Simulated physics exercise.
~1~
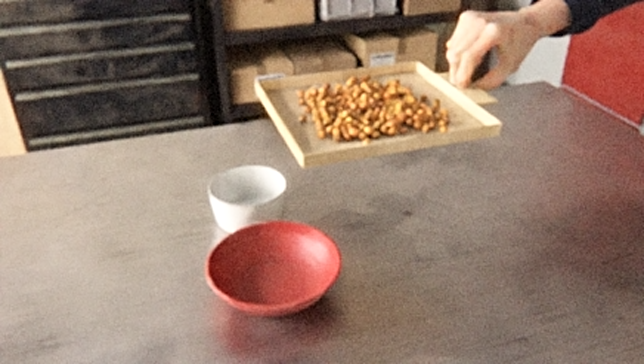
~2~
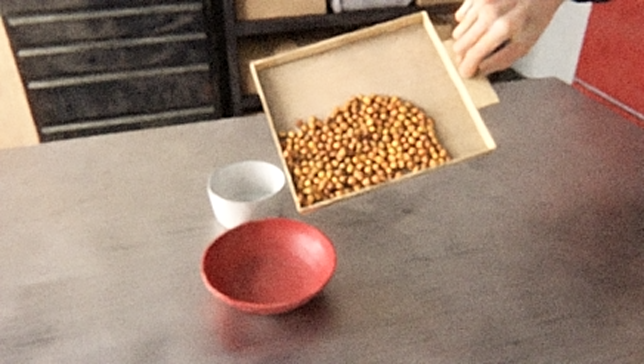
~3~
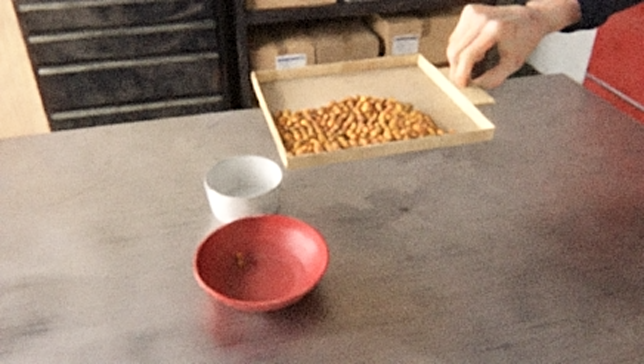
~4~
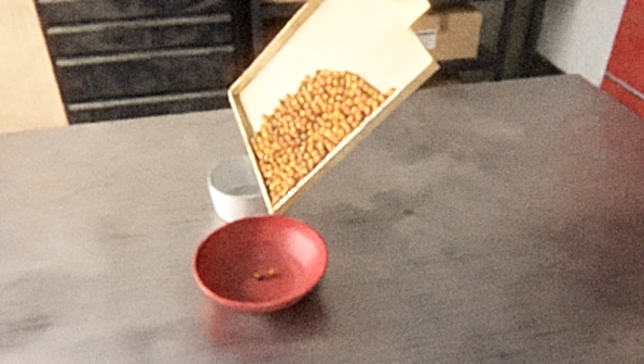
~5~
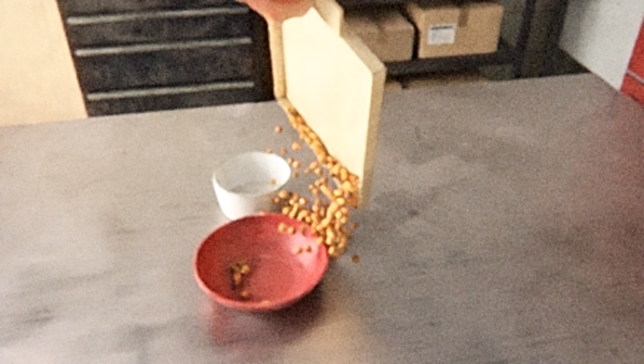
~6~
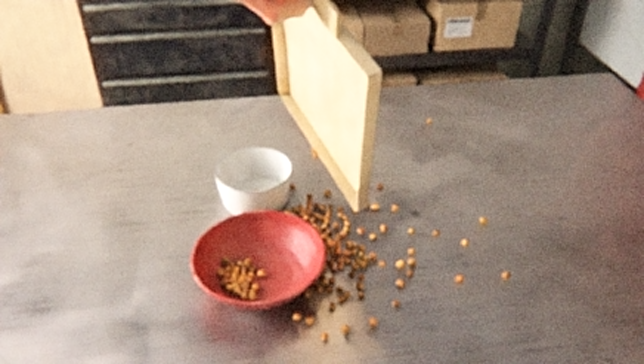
Hand tilting a tray of roasted chickpeas, levelling it, then tipping it steeply, spilling most outside a red bowl onto the table.
